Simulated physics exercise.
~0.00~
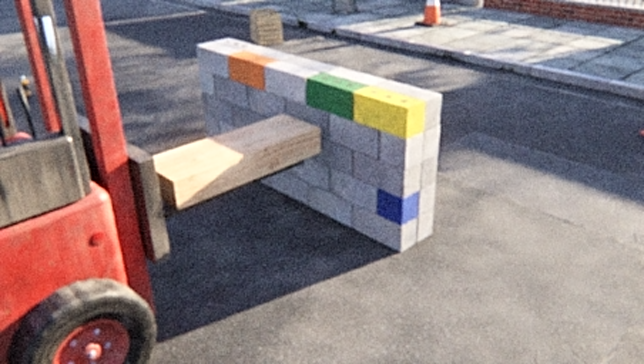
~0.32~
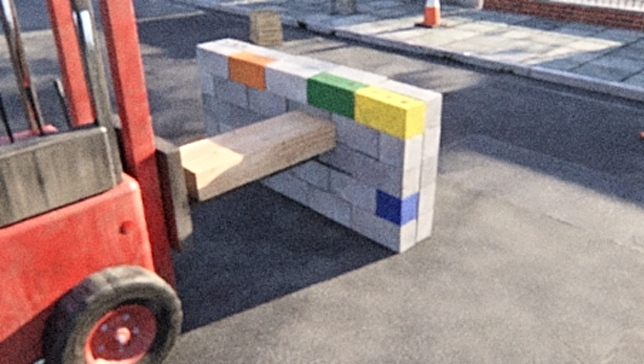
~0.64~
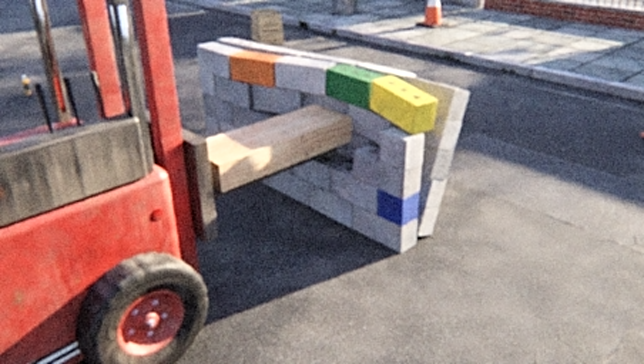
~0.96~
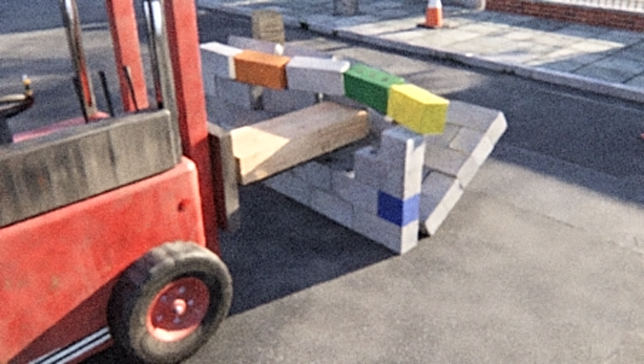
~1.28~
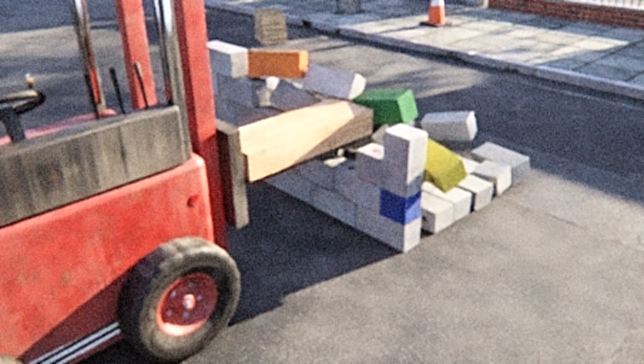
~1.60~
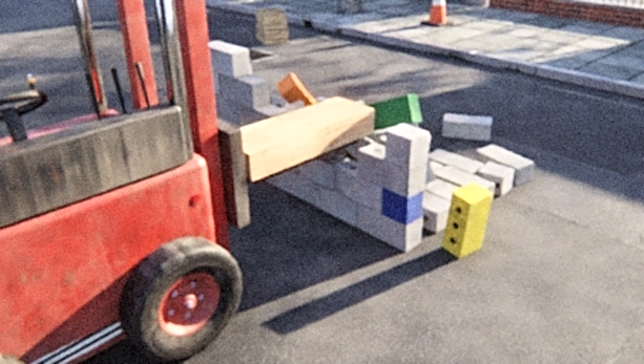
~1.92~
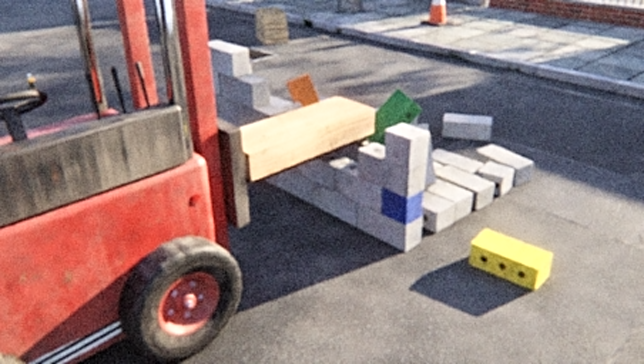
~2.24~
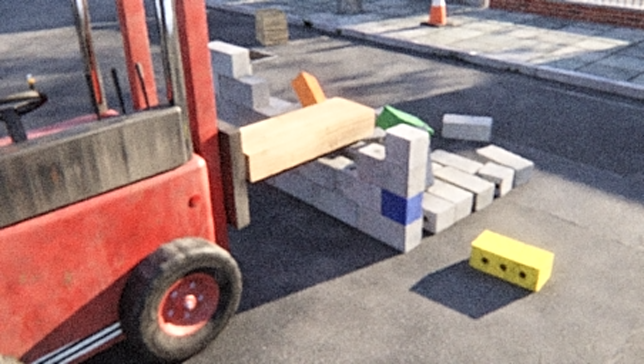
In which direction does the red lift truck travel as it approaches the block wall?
The red lift truck moves to the right, toward the wall.
In the video, a red lift truck pushes a wooden beam into a wall of pale blocks, and the upper part topples away. The yellow block tumbles to the ground and lies on its side, while the blue block stays in place beside the stopped truck's load.
